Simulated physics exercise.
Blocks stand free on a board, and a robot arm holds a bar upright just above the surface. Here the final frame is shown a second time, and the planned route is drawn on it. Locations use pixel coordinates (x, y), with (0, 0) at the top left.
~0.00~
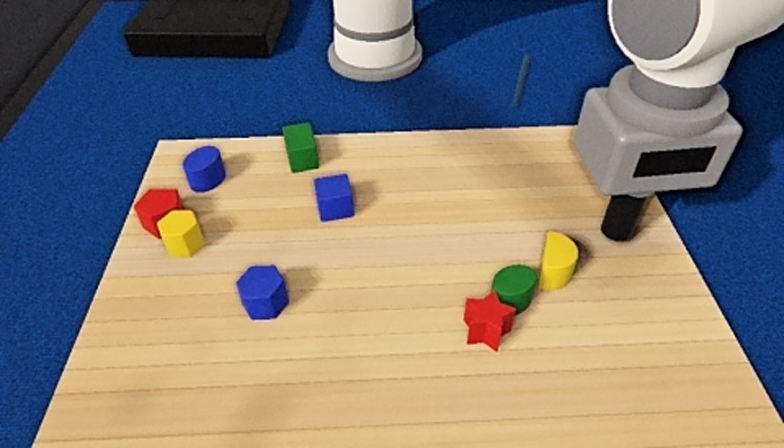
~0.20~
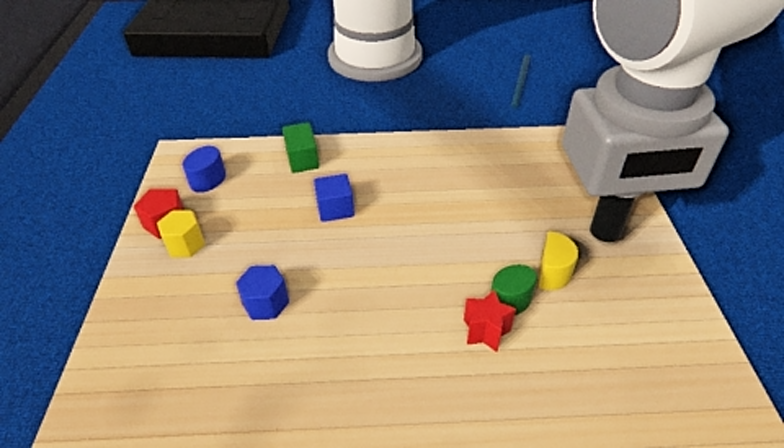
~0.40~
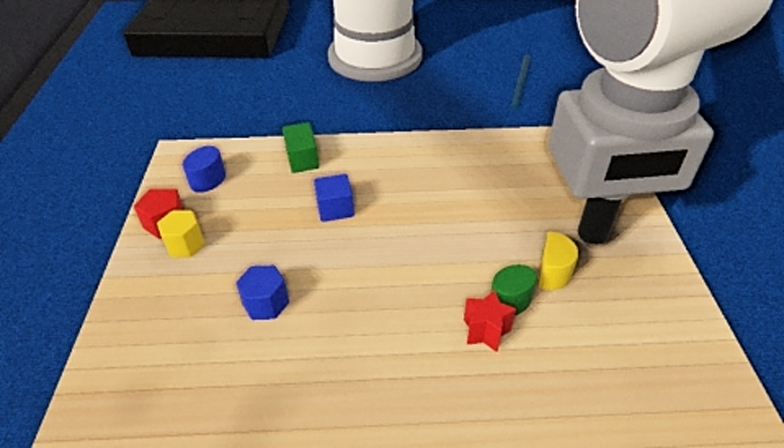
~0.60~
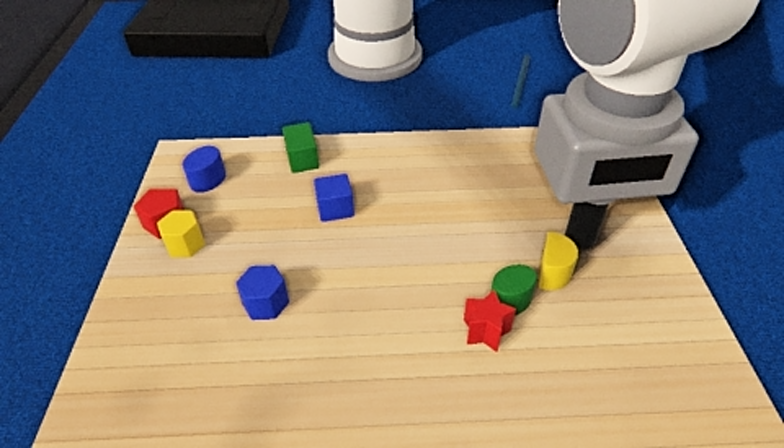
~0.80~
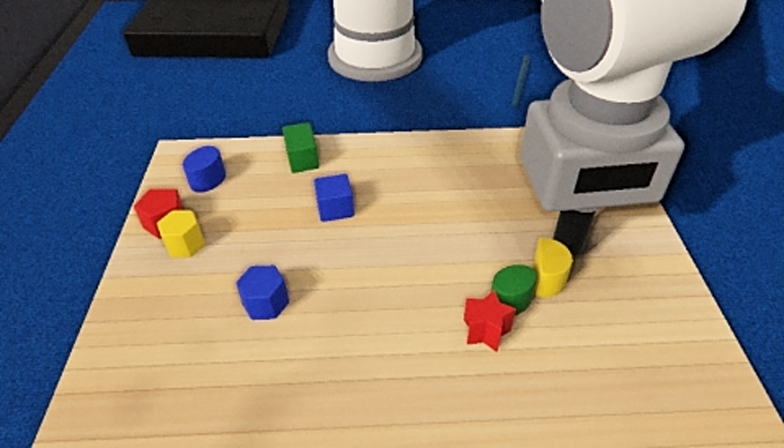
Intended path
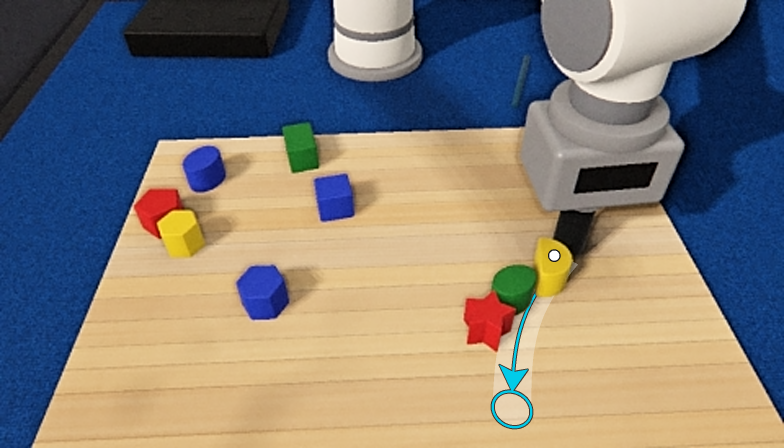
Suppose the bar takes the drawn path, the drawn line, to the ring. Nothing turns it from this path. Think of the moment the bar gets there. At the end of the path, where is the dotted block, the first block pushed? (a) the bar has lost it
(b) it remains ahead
Letter a.
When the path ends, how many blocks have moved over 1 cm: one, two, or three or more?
Total: Three-plus.
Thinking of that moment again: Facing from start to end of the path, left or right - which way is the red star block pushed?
It will end up to the right.
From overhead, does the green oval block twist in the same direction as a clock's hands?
The answer is yes.
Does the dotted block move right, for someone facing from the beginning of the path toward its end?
I expect not.
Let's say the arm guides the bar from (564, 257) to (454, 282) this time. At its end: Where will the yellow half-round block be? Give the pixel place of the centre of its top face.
The centre of its top face lies at (540, 271).
Path on the board, from (564, 257) by way of (535, 295) and (517, 345) to (512, 409); the dot is on the yellow half-round block.
The first path, step by step. One third of the way, bar at (538, 284); red star block at (466, 320); green oval block at (494, 301), turned 65° clockwise; yellow half-round block at (542, 302), turned 50° anticlockwise.
Two thirds of the way, bar at (519, 335); red star block at (450, 327), turned 20° clockwise; green oval block at (484, 315), turned 115° clockwise; yellow half-round block at (543, 355), turned 105° anticlockwise.
At the end, bar at (515, 399); red star block at (449, 328), turned 20° clockwise; green oval block at (483, 315), turned 115° clockwise; yellow half-round block at (561, 386), turned 175° anticlockwise.
